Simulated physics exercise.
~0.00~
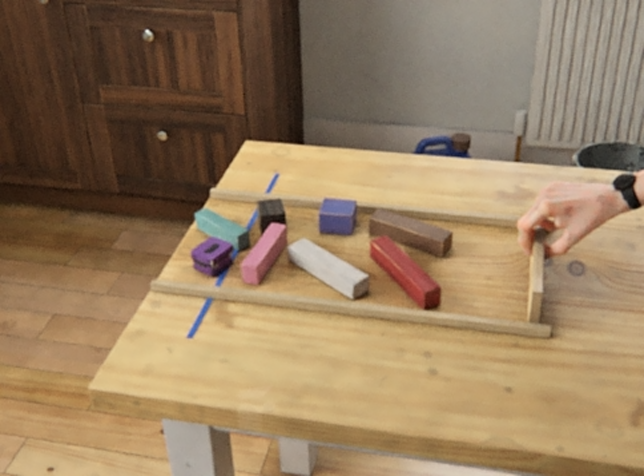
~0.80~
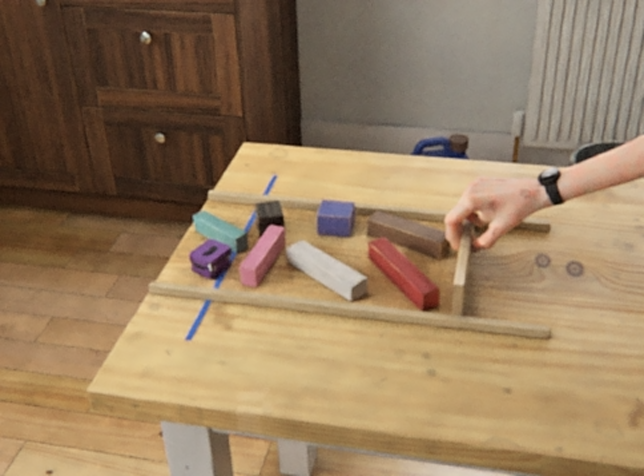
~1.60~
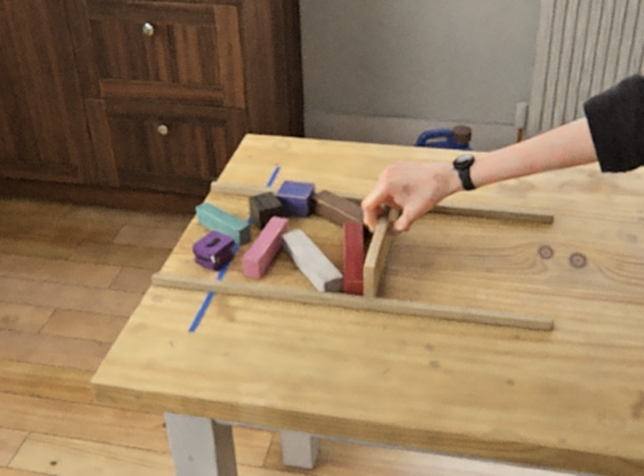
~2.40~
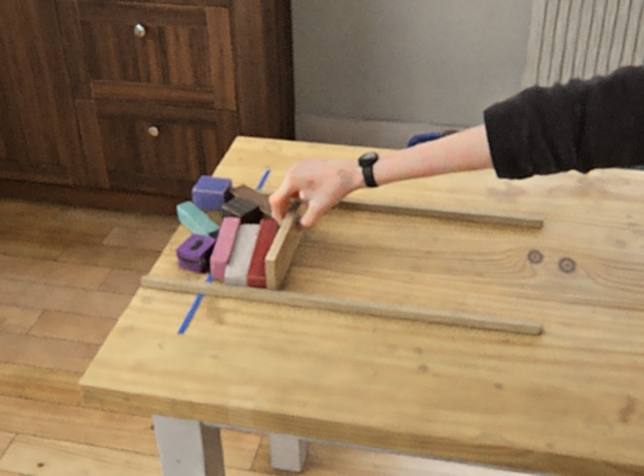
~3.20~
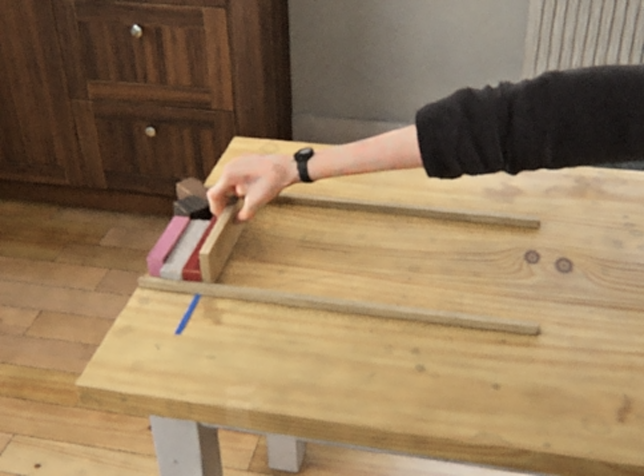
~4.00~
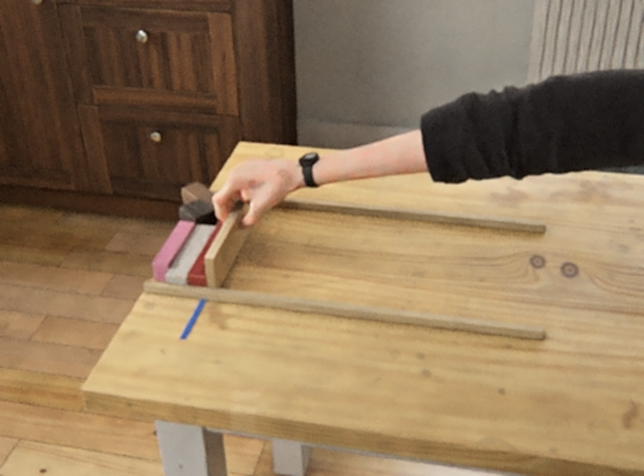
A hand slid an upright wooden board left between two rails on a table, bunching colored blocks together and pushing them past the blue tape until the turquoise, purple and blue ones went off the end, while the rest stayed at the edge.
